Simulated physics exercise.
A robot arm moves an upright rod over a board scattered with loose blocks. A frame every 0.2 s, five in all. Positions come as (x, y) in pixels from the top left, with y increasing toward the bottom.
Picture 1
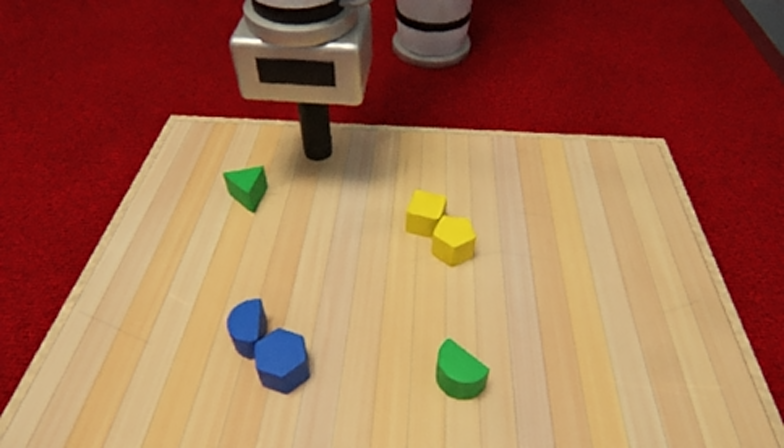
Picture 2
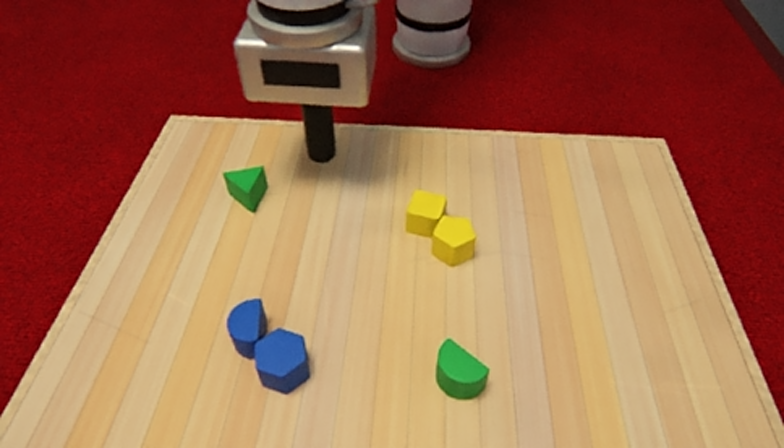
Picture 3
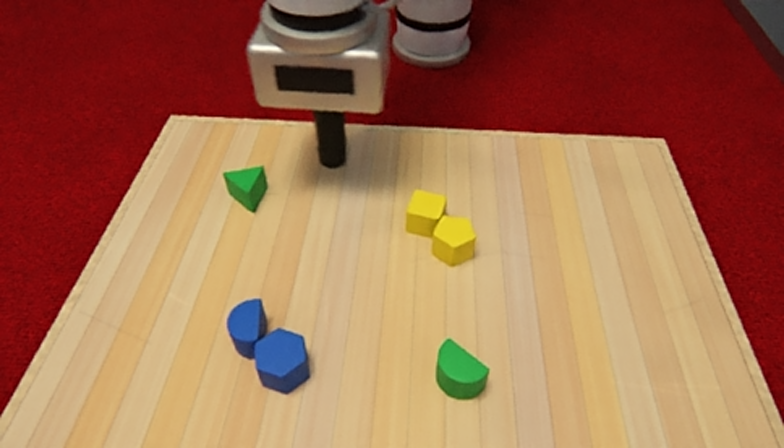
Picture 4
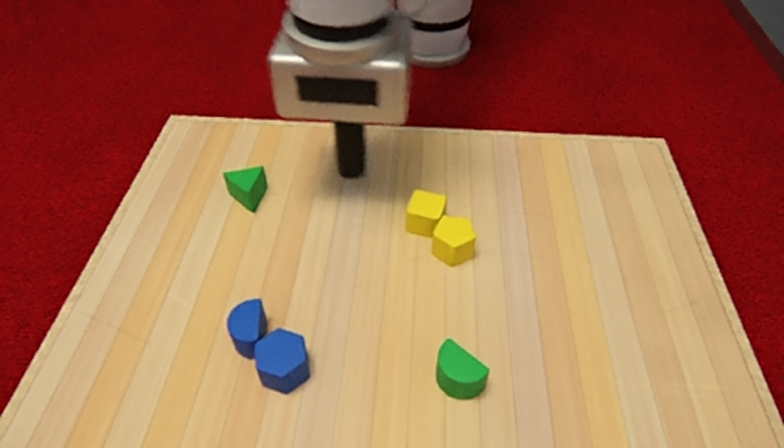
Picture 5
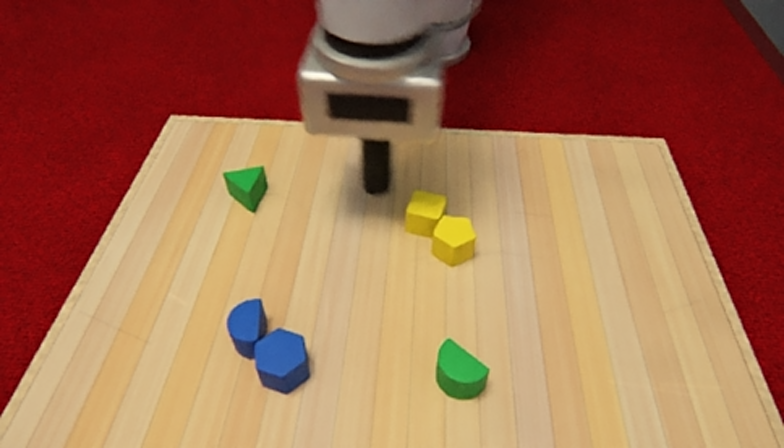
On a wooden board with scattered green, yellow and blue blocks, a robot arm's black rod barely moved at first, then slid right and slightly nearer, coming close to the yellow blocks while every block stayed still.
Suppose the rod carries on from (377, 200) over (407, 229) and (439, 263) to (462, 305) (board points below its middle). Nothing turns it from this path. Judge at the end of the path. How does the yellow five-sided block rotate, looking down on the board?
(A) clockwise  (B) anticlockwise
I'll go with A - clockwise.
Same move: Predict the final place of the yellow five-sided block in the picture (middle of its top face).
It is at (480, 241).
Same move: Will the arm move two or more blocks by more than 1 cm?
Final answer: Yes.
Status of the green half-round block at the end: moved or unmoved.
Stays where it is.
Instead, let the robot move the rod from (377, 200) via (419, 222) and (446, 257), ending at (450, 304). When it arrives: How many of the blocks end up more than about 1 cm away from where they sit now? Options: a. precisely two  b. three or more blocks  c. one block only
My pick is a.
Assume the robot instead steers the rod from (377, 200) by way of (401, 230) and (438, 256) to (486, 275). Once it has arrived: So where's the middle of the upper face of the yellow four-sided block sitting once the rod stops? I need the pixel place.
(451, 208)
What follows on the original path. One third of the way, rod at (408, 216); yellow four-sided block at (442, 211), turned 25° anticlockwise; yellow five-sided block at (468, 236), turned 30° clockwise.
Two thirds of the way, rod at (441, 250); yellow four-sided block at (455, 212), turned 45° anticlockwise; yellow five-sided block at (477, 239), turned 40° clockwise.
At the end, rod at (464, 292); yellow four-sided block at (455, 212), turned 45° anticlockwise; yellow five-sided block at (480, 241), turned 25° clockwise; green half-round block unmoved.
